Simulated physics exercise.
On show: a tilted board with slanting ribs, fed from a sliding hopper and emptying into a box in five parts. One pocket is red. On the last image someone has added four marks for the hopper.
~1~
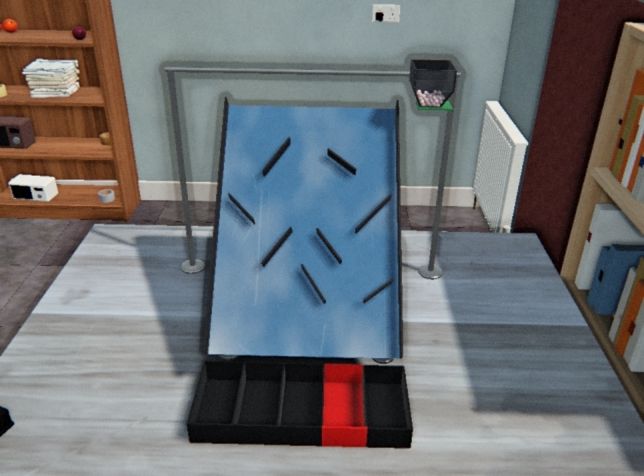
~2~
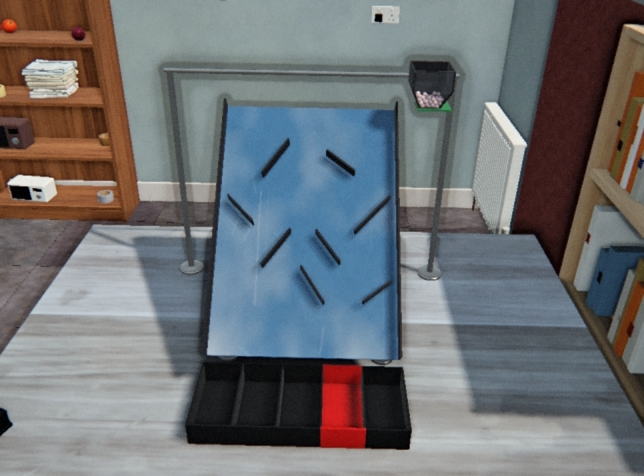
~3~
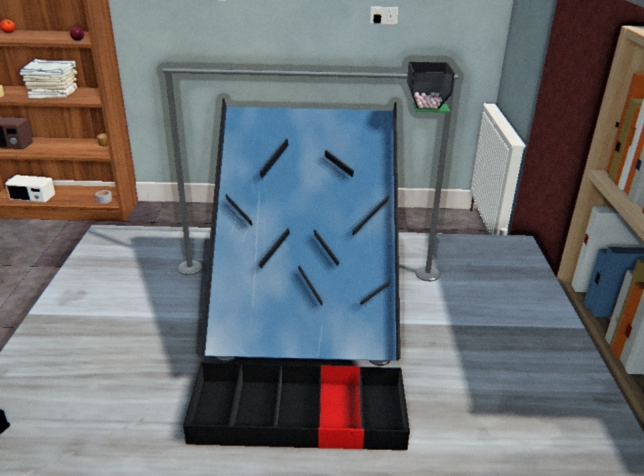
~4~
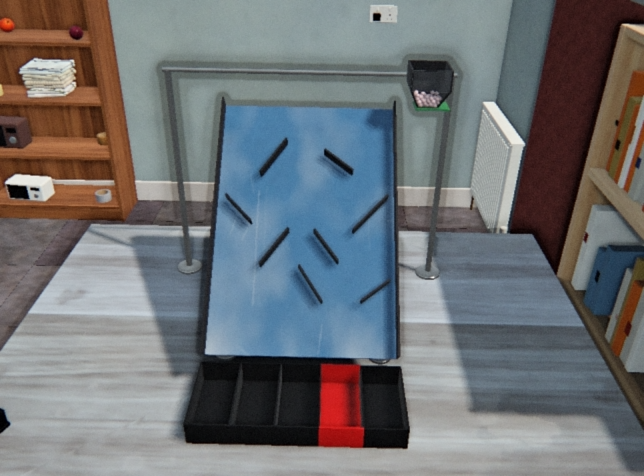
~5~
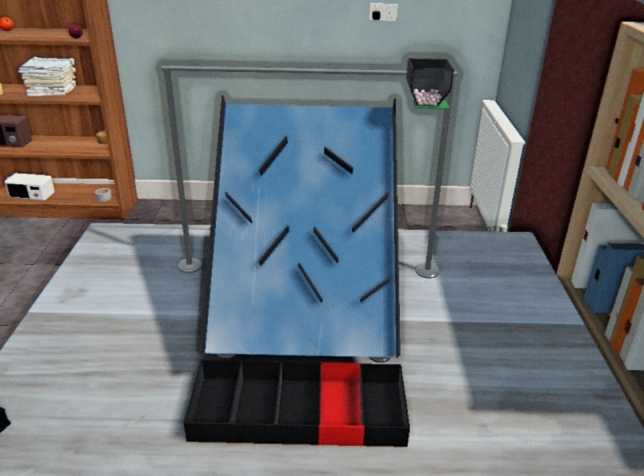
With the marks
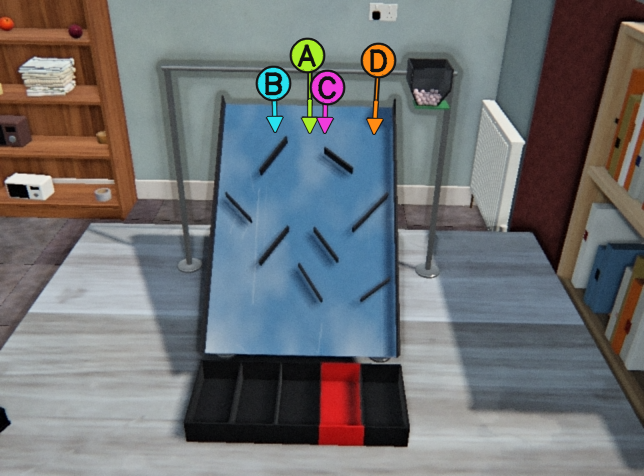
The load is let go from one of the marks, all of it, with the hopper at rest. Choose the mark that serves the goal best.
D is best.
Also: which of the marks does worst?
That is mark B.
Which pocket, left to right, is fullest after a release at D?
The fourth from the left.
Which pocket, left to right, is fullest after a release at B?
The first from the left.
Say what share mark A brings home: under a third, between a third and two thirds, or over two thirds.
It is under a third.
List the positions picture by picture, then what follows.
The first frame shows hopper at (431, 97), sugar pearls, door shut.
The second frame shows ribs (262, 172) to (289, 138), (327, 150) to (355, 171), (227, 194) to (252, 220).
The third frame shows ribs (354, 231) to (388, 196), (259, 264) to (289, 228), (314, 230) to (338, 262).
The fourth frame shows ribs (299, 264) to (322, 301), (361, 300) to (390, 279).
The fifth frame shows red pocket at (341, 434), number 4 of 5 from the left.
On the marked copy, mark A meets the board at (309, 127); mark B meets the board at (275, 126); mark C meets the board at (324, 127); mark D meets the board at (374, 128).
For mark A, about a quarter in the red pocket, about a third in other pockets, about a third outside the box.
For mark B, none in the red pocket, about two thirds in other pockets, about a third outside the box.
For mark C, about a quarter in the red pocket, about half in other pockets, about a third outside the box.
For mark D, about half in the red pocket, a small part in other pockets, about a third outside the box.
